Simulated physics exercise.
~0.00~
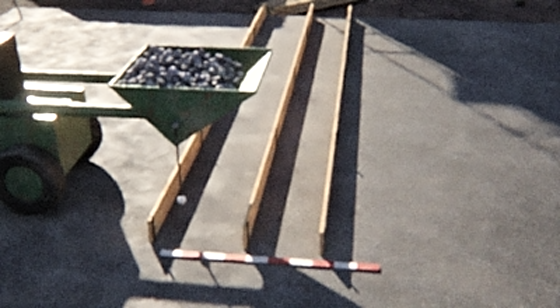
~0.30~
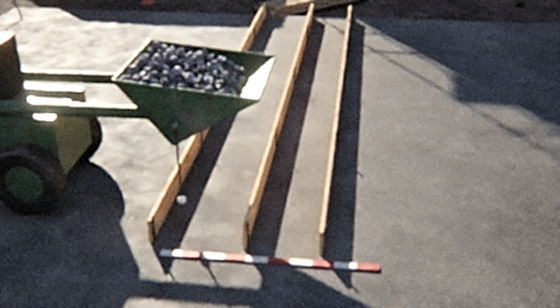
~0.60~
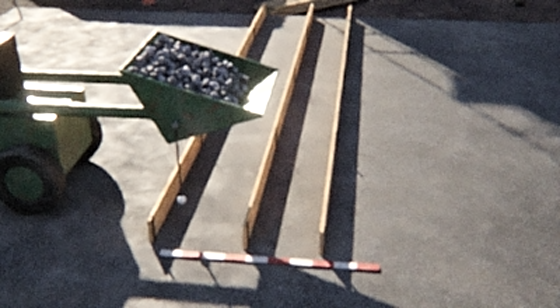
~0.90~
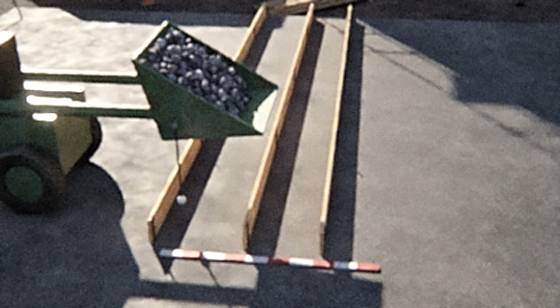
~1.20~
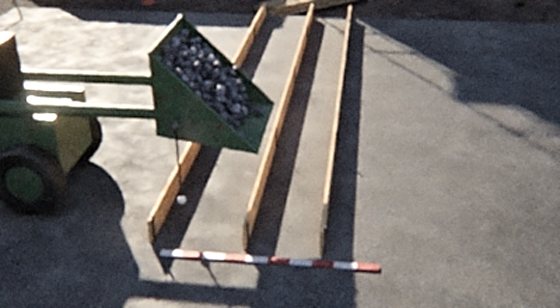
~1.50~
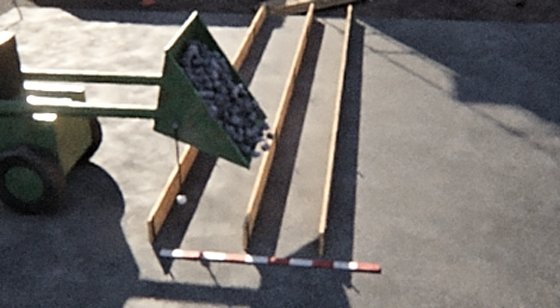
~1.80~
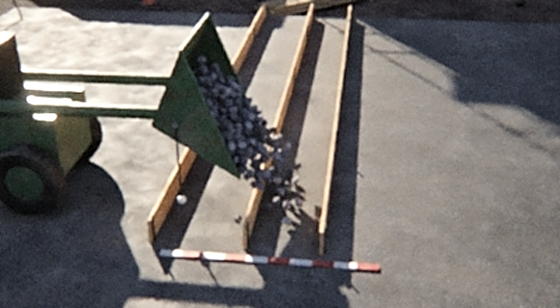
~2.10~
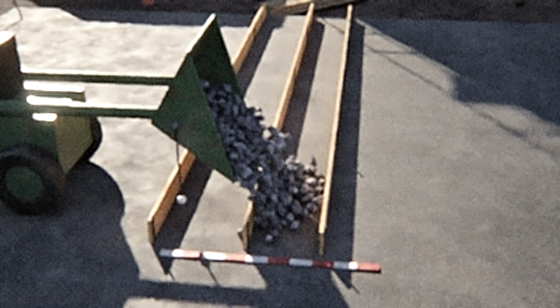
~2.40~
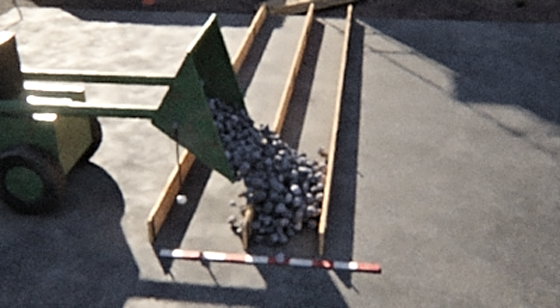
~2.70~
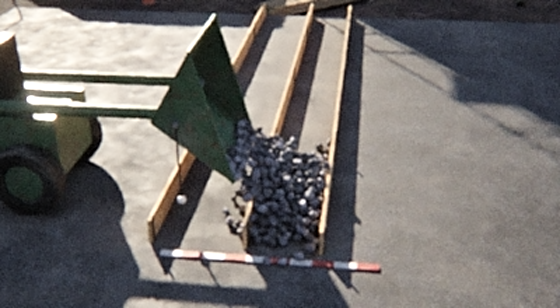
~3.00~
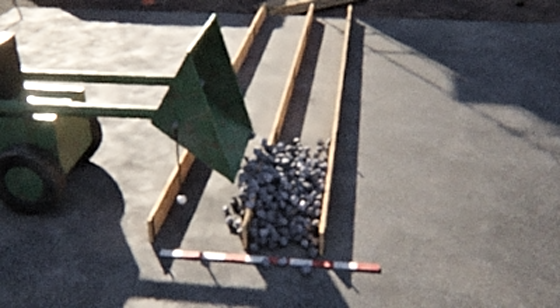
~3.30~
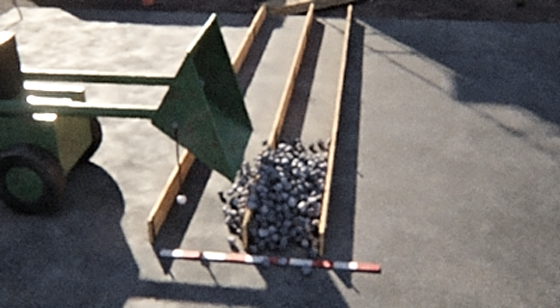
Green loader bucket tipping grey stones to the right, emptying into a heap mostly between the two right-hand boards.
